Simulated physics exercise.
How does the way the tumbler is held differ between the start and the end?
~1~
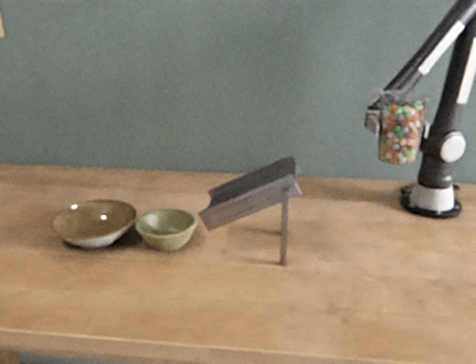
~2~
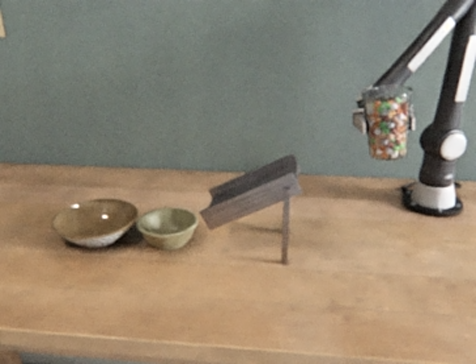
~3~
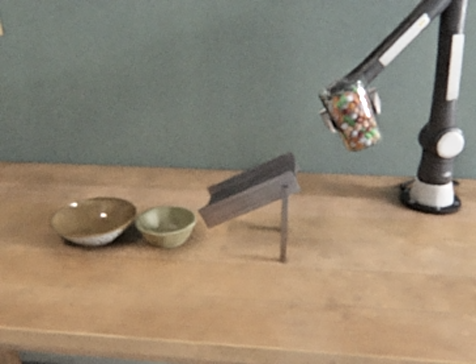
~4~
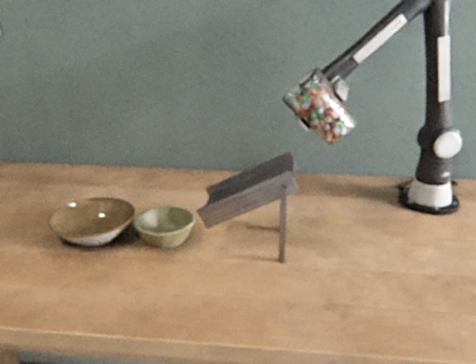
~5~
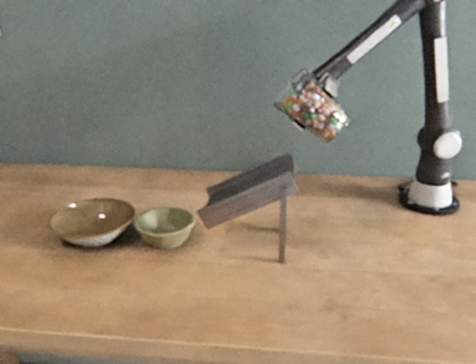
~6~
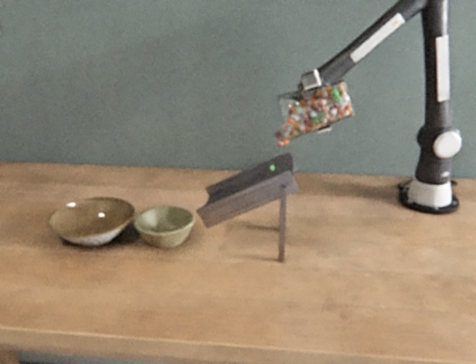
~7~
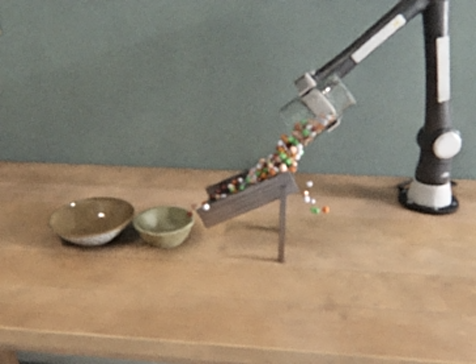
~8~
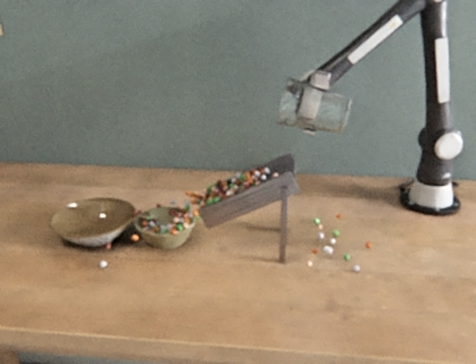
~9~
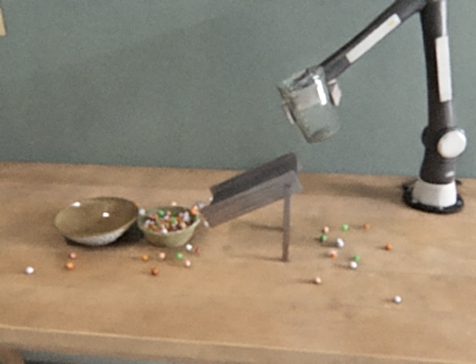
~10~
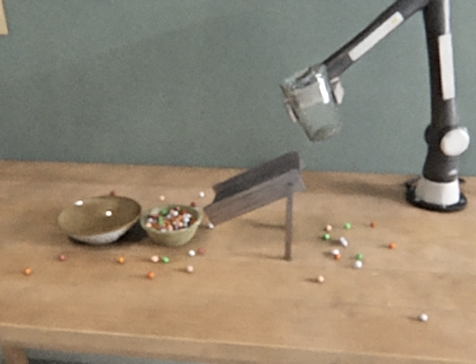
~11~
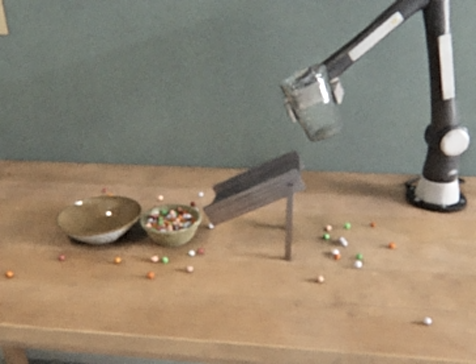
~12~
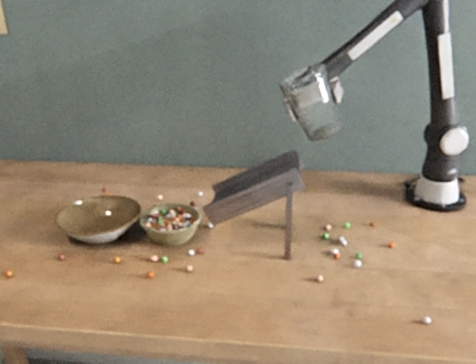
At the start the robot arm holds the tumbler upright, and at the end it holds the tumbler leaning.
